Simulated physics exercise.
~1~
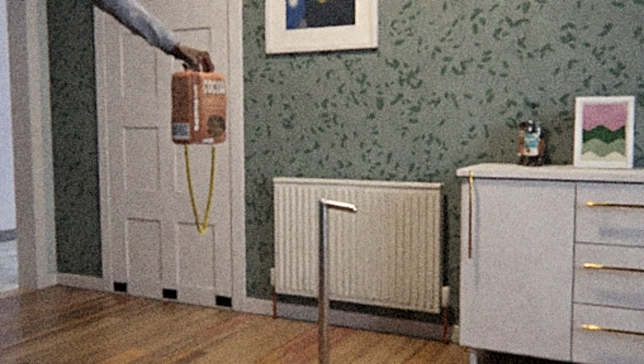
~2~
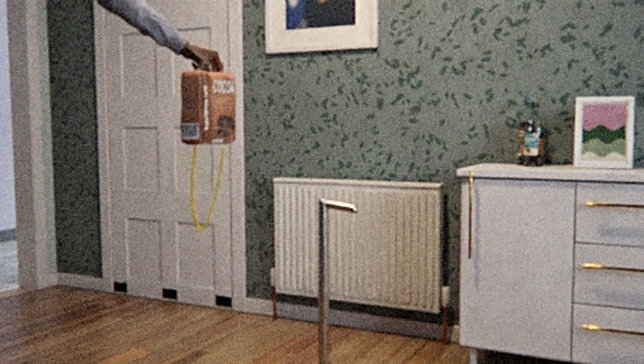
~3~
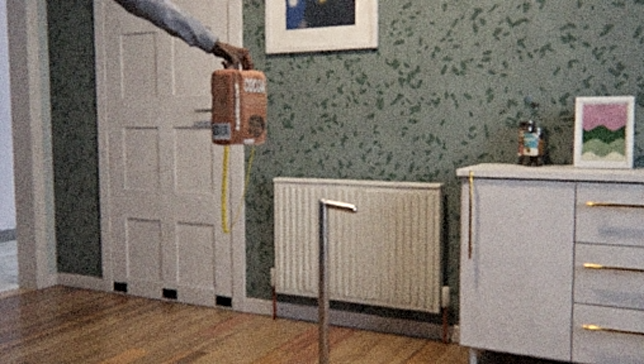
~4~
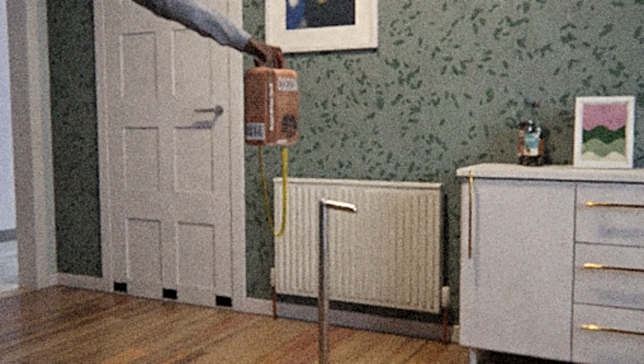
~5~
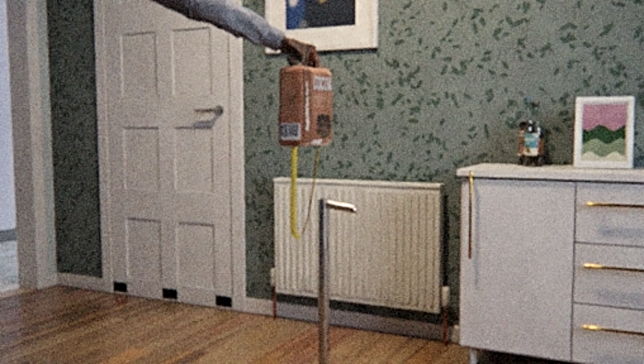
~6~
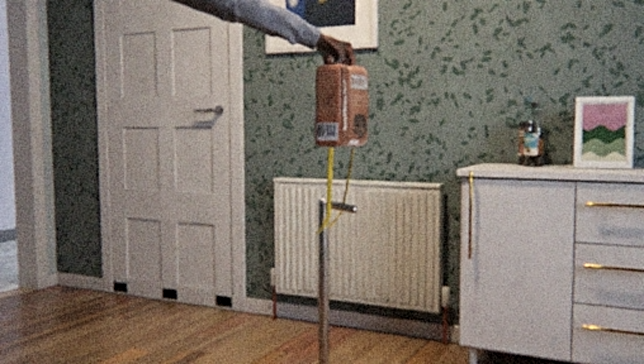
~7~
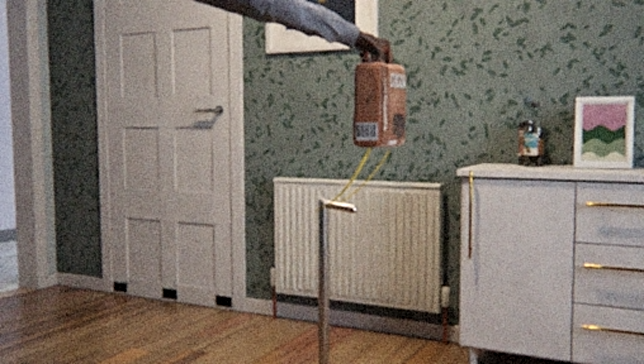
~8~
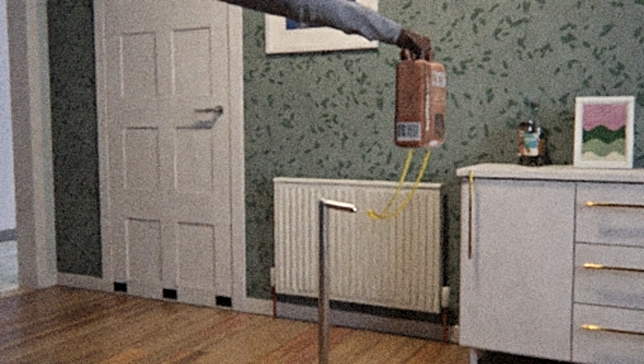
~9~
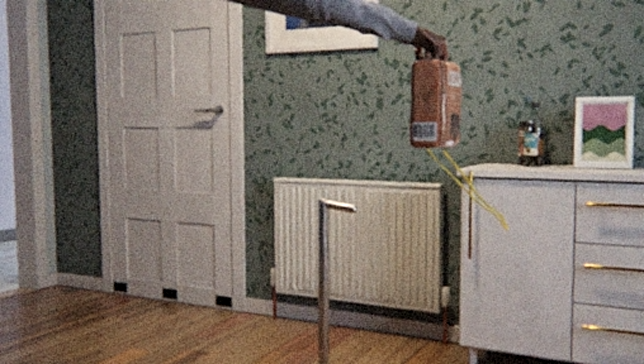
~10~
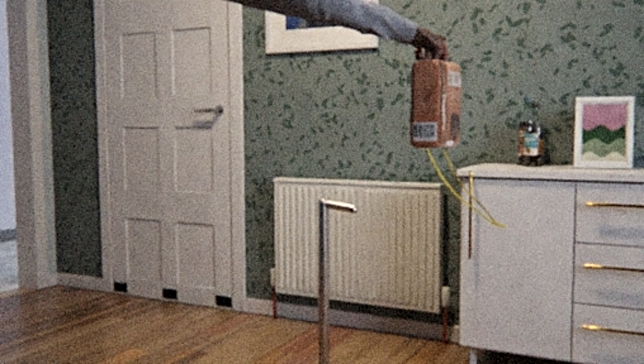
The clip opens with a hand at the end of an outstretched arm holding an orange sack near a white door, a loop of yellow ribbon dangling beneath it. The arm carries the sack steadily to the right, past a radiator on a patterned green wall, toward a metal post with a short hook at its top. As the sack passes above the post, the ribbon reaches the hook and trails at a slant. The ribbon then comes away and swings out to the right. Finally, the sack stops beyond the post, still held upright, with the ribbon hanging free near the white cabinet.
